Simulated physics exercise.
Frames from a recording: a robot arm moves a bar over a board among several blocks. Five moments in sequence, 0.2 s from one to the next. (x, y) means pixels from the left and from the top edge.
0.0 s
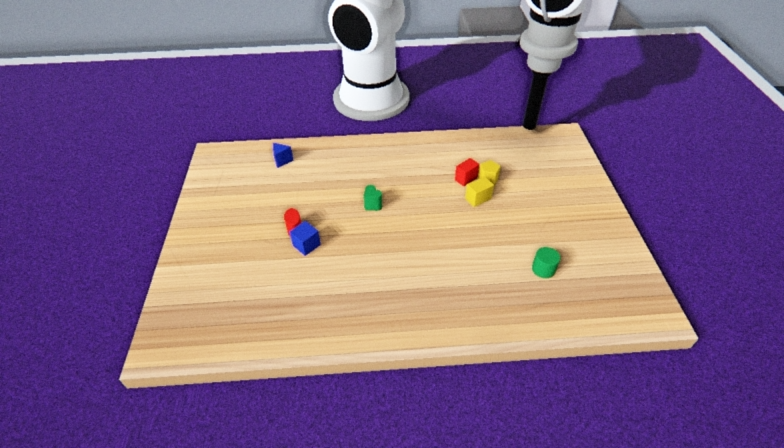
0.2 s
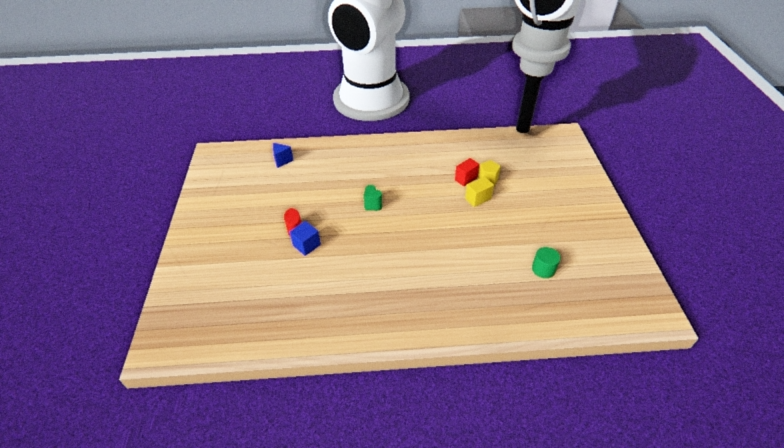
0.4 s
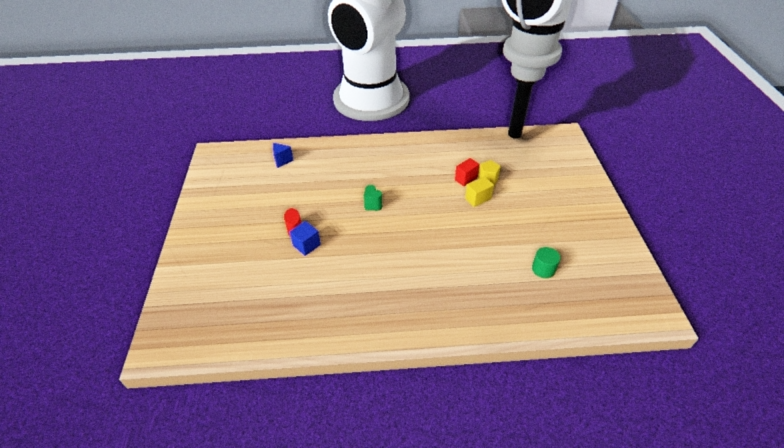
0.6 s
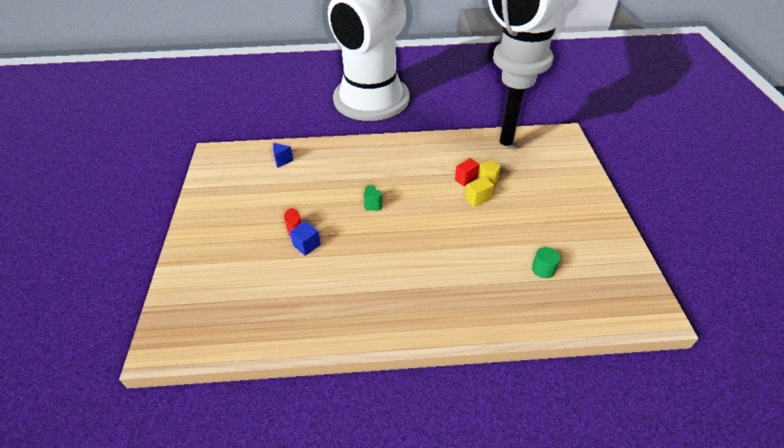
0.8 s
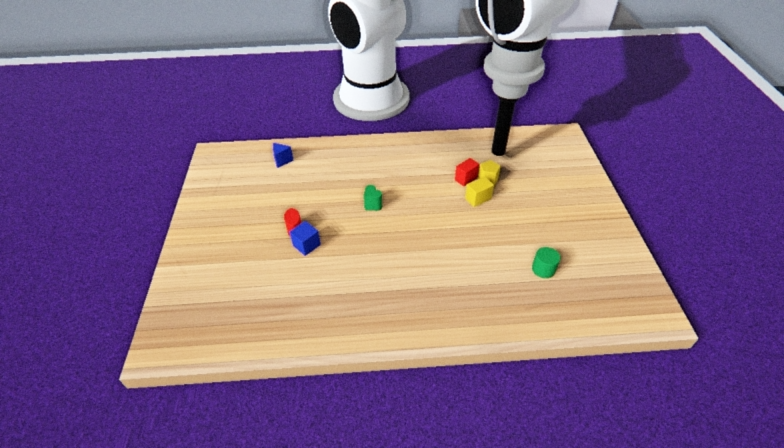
A robot arm moves its black bar slightly left and forward toward still, colored blocks.
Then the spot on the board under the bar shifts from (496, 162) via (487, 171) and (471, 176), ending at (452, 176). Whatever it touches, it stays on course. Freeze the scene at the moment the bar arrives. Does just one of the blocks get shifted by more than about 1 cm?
Answer: No.
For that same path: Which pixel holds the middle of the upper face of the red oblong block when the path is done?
Near (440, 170).
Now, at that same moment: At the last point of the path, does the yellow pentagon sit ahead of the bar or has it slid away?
Prediction: Slipped aside.
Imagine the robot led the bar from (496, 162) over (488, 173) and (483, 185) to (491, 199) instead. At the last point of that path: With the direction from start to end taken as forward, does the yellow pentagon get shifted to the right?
Answer: No.
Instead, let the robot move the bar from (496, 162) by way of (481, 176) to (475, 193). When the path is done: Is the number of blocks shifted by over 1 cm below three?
That would be a no.
On the path given first. Halfway along, bar at (481, 164); red oblong block at (466, 165); yellow pentagon at (487, 171), turned 40° anticlockwise.
At the end, bar at (454, 166); red oblong block at (440, 170), turned 20° anticlockwise; yellow oblong block at (481, 186); yellow pentagon at (485, 171), turned 55° anticlockwise.
